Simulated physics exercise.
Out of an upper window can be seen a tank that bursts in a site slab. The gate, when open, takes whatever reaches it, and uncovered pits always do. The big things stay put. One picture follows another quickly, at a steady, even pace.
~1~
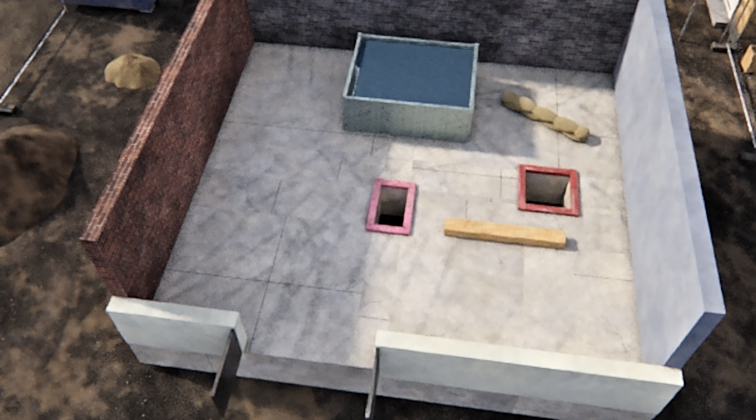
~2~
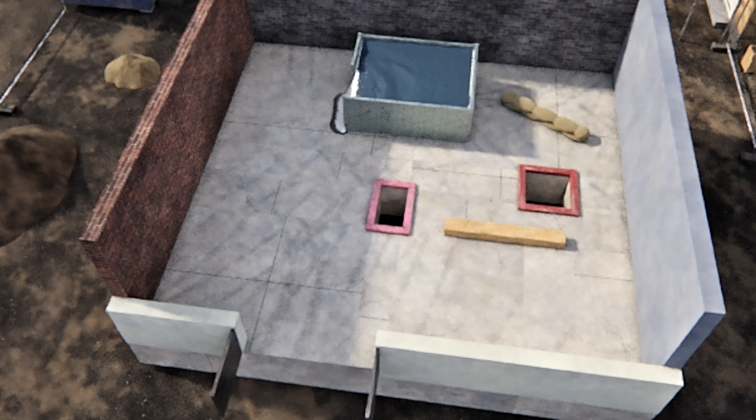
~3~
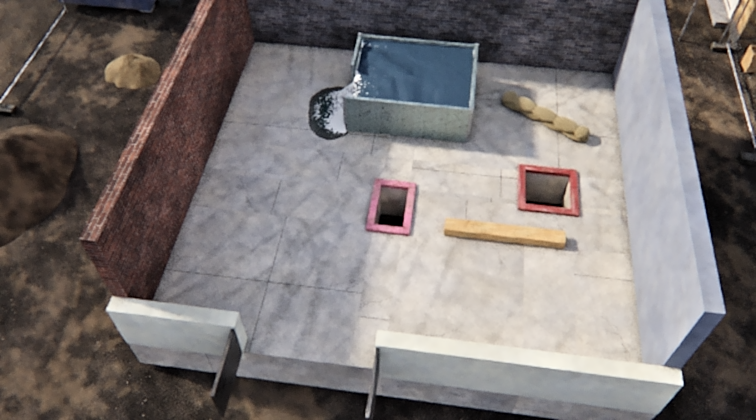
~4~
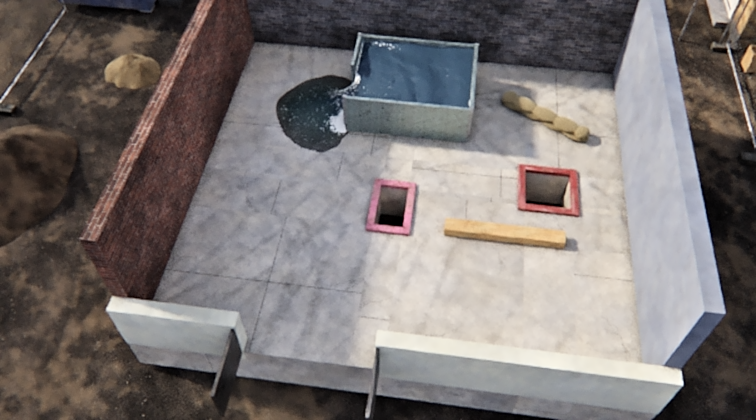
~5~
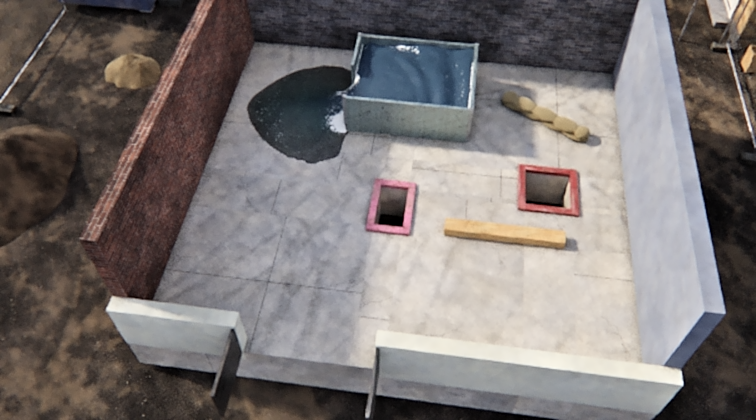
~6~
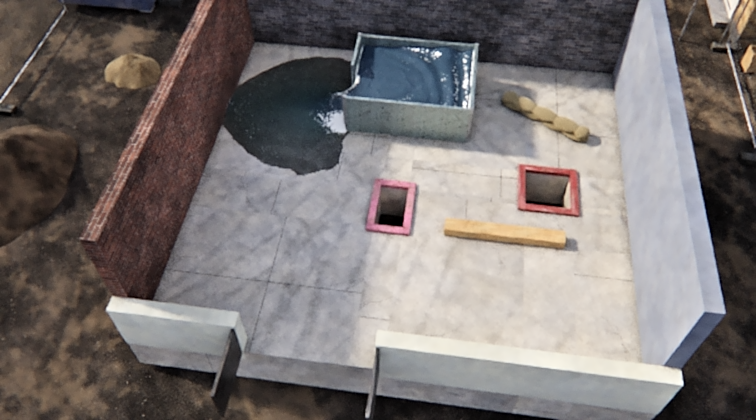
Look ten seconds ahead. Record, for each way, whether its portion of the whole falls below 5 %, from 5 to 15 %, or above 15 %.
The gate will be a middling outlet at five to fifteen per cent; the pink pit will be a minor outlet short of five per cent; the red pit will be a minor outlet short of five per cent.
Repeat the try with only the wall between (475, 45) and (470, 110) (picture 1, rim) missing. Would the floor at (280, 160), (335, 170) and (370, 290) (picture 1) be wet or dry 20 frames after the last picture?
First spot spared, second spot spared, third spot spared.
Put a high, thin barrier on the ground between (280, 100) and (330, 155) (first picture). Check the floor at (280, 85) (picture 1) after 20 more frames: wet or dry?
There: Awash.
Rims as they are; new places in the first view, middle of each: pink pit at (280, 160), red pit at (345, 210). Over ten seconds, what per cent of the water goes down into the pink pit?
Note: Pink pit, 14 percent.
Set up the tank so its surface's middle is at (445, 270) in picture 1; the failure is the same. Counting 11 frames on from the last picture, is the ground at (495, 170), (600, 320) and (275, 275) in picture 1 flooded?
Taking them as they were asked, they come out bone dry, bone dry, soaked.
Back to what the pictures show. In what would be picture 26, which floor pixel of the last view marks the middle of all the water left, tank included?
I reckon somewhere around (325, 131).
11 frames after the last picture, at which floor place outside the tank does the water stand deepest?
I'd say near (253, 47).
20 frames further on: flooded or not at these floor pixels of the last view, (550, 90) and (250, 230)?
Readings, in sequence: Unreached then waterlogged.
A moment on, water covers 20 % of the floor; the gate 0 %, the pink pit 0 %, the red pit 0 %.
Next, water covers 25 % of the floor; the gate 0 %, the pink pit 0 %, the red pit 0 %.
Then, water covers 35 % of the floor; the gate 0 %, the pink pit 0 %, the red pit 0 %.
Later, water covers 60 % of the floor; the gate 5 %, the pink pit 0 %, the red pit 0 %.
In the end, water covers 75 % of the floor; the gate 13 %, the pink pit 0 %, the red pit 0 %.
